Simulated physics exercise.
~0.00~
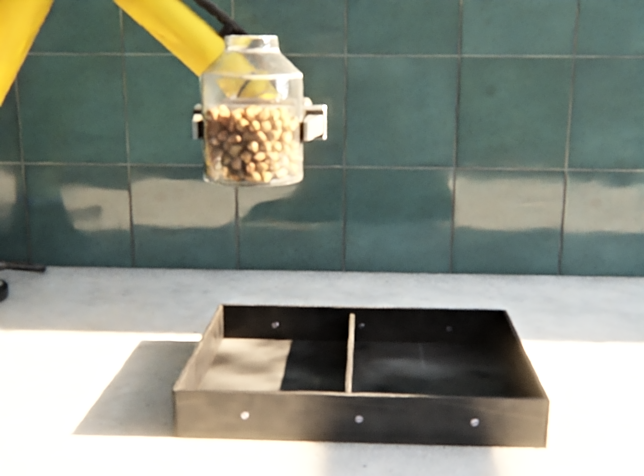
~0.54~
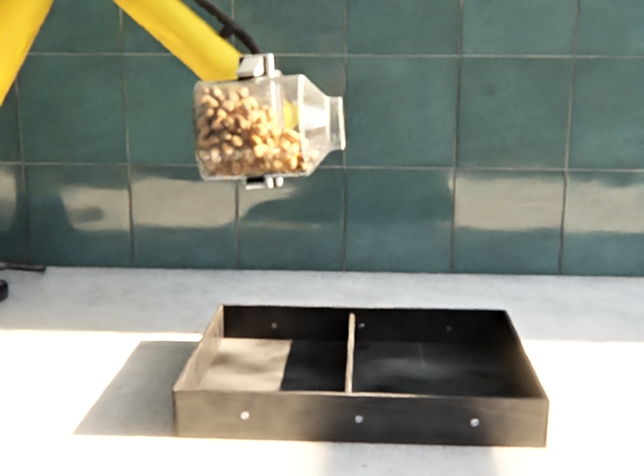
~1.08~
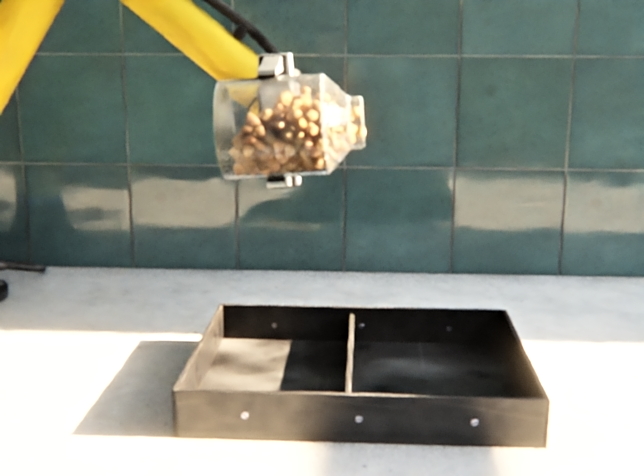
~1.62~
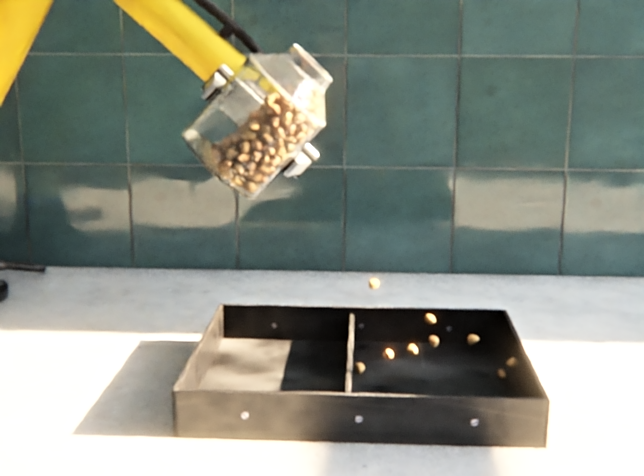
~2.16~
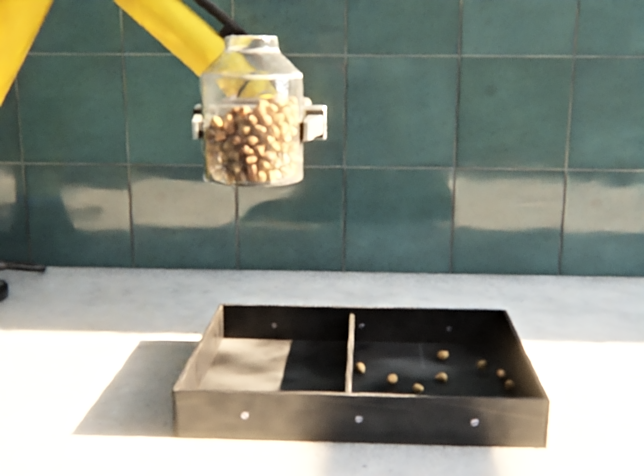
A clear jar more than half full of dried beans is held upright by a yellow robot arm above a dark, open tray split in two by a cross wall. The arm tips the jar to the right until it lies on its side, and the beans slump along it. The jar shifts slightly to the right, with beans reaching into its neck. As it tilts back up, a few beans drop toward the right-hand part of the tray. Finally the jar stands upright again, still holding most of its beans, with a small scattering in the tray's right part and none in the left.
